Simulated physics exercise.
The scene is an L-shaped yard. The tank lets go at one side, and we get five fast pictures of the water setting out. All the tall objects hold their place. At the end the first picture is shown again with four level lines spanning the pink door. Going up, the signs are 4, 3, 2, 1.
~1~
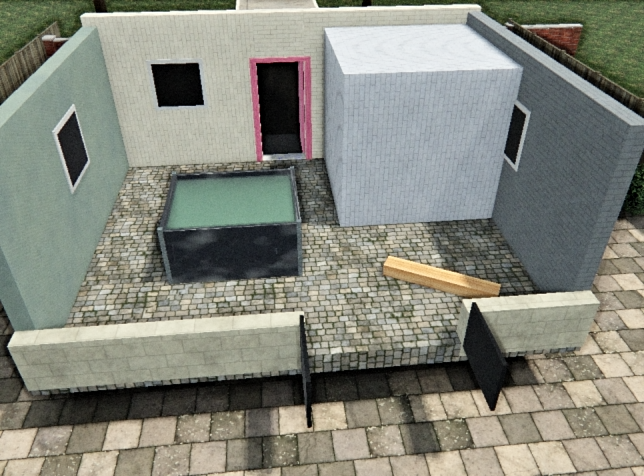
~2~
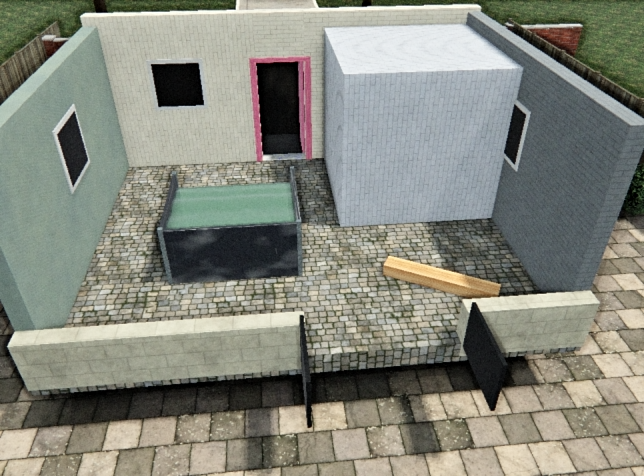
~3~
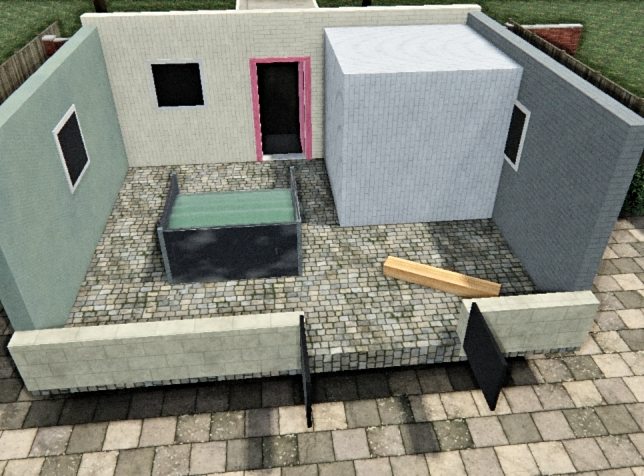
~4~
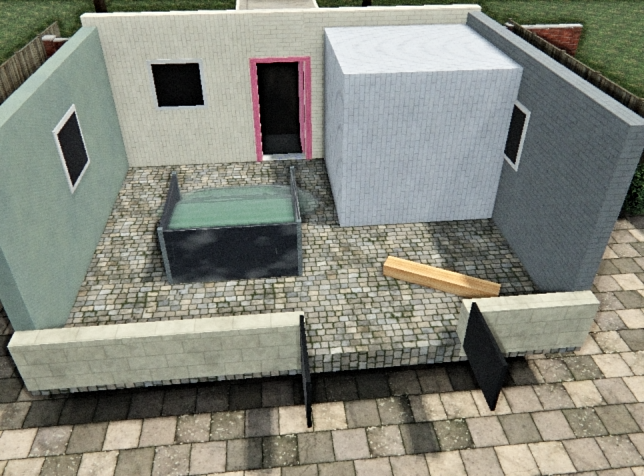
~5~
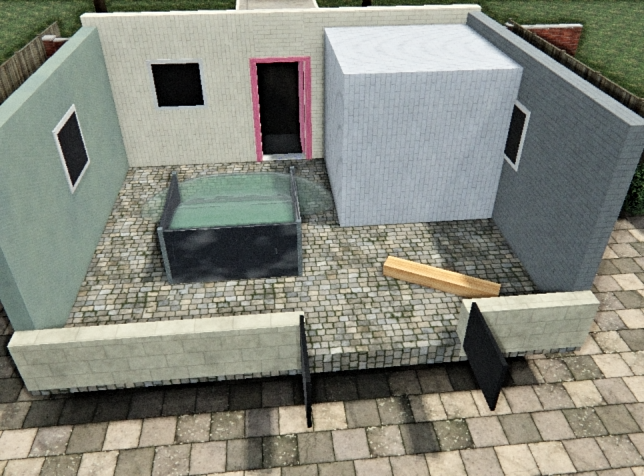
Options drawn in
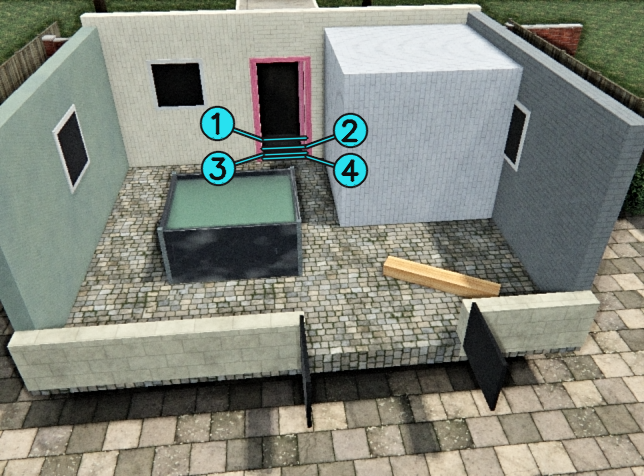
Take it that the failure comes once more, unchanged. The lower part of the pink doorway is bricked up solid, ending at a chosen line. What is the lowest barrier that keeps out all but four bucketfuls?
Choose 1.
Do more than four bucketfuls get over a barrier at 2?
Yes, that goes wrong.
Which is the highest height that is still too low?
That would be 2.
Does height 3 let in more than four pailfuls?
Yes, that goes wrong.
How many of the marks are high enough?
One of them.
On the marked copy, 1 at (284, 138); 2 at (284, 147); 3 at (284, 153); 4 at (284, 157); from the bottom up 4, 3, 2, 1.
With 1, a splash gets over, under a bucket.
With 2, about 12 bucketfuls get in.
With 3, dozens of bucketfuls pour in.
With 4, dozens of bucketfuls pour in.
